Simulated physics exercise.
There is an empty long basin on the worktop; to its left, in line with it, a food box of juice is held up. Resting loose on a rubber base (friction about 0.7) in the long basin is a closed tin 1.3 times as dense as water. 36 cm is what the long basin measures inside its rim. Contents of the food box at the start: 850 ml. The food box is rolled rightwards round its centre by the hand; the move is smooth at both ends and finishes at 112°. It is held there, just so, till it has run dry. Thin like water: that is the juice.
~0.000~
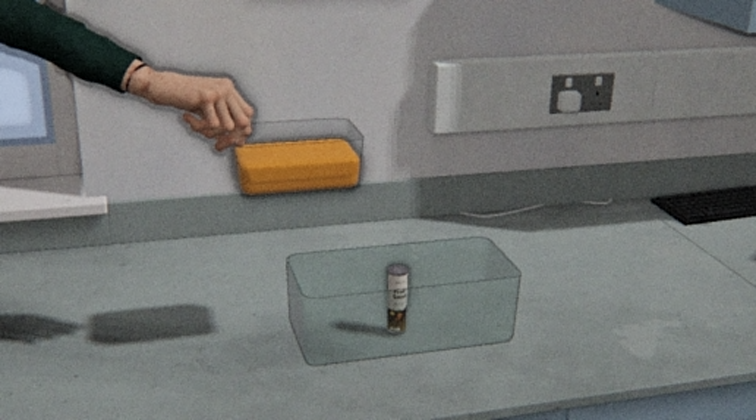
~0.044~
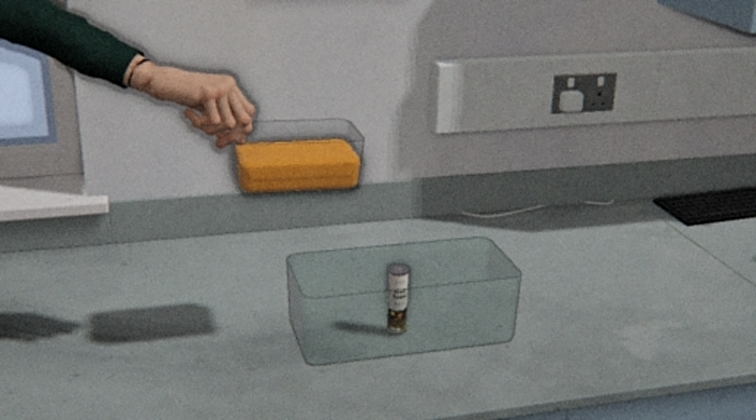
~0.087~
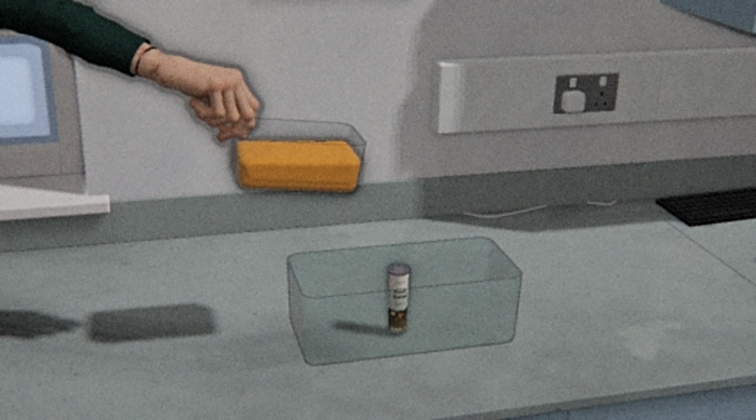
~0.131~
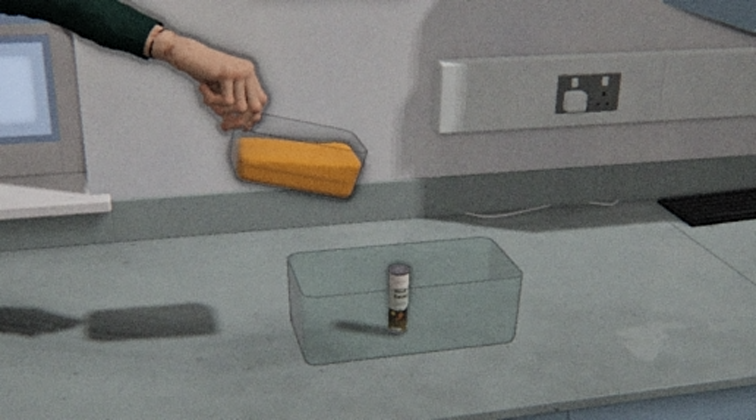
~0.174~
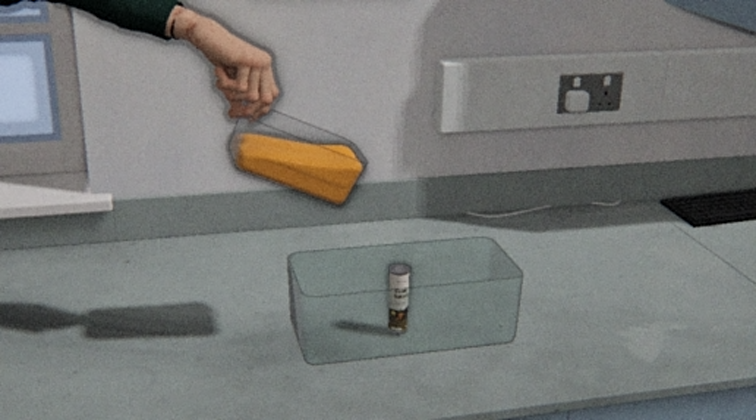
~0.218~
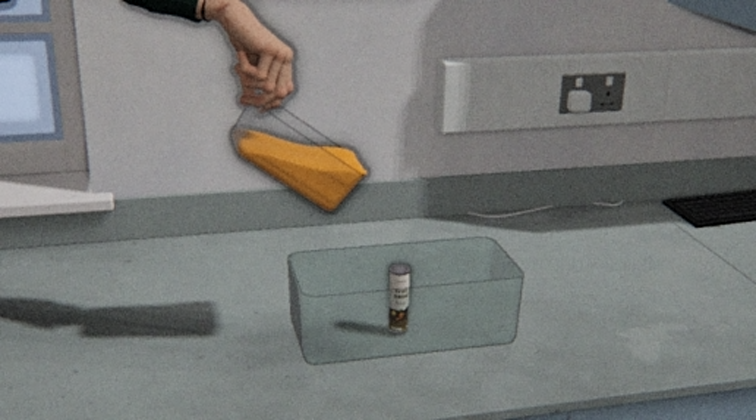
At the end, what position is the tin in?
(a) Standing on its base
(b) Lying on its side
(b) Lying on its side.
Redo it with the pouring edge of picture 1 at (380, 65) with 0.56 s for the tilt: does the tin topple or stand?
Then it stays on its base.
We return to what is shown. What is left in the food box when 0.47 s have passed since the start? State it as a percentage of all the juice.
Roughly 10 percent.
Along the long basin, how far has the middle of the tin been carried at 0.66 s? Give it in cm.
Near 3 cm.
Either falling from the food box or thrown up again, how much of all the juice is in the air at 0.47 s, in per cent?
Near 62 per cent at that time.
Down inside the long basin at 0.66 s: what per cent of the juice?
Roughly 90 percent of it.
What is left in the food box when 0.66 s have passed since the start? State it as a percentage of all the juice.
About 2 percent.
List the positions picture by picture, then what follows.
In the first frame, tilt 0°; pouring edge (356, 130); surface from (235, 156) to (352, 148); the long basin's rim runs from (294, 277) to (505, 256); the tin's top is at (398, 273).
In the second frame, tilt 2°; pouring edge (357, 131); surface from (235, 155) to (353, 148).
In the third frame, tilt 7°; pouring edge (359, 136); surface from (235, 152) to (353, 150).
In the fourth frame, tilt 14°; pouring edge (360, 144); surface from (235, 148) to (355, 152).
In the fifth frame, tilt 25°; pouring edge (361, 154); surface from (234, 144) to (357, 155).
In the sixth frame, tilt 37°; pouring edge (359, 167); surface from (237, 136) to (355, 158); 1 per cent is over the edge.
After 0.47 s the tilt is 105° and 11 per cent is still to pour; the tin stands where it began.
After 0.66 s the tilt is 112° and 2 per cent is still to pour; the tin leans 8°.
After 0.85 s the tilt is 112° and 0 per cent is still to pour; the tin leans 45°.
After 1.06 s the tilt is 112° and 0 per cent is still to pour; the tin lies on its side.
In the end the tin lies on its side.
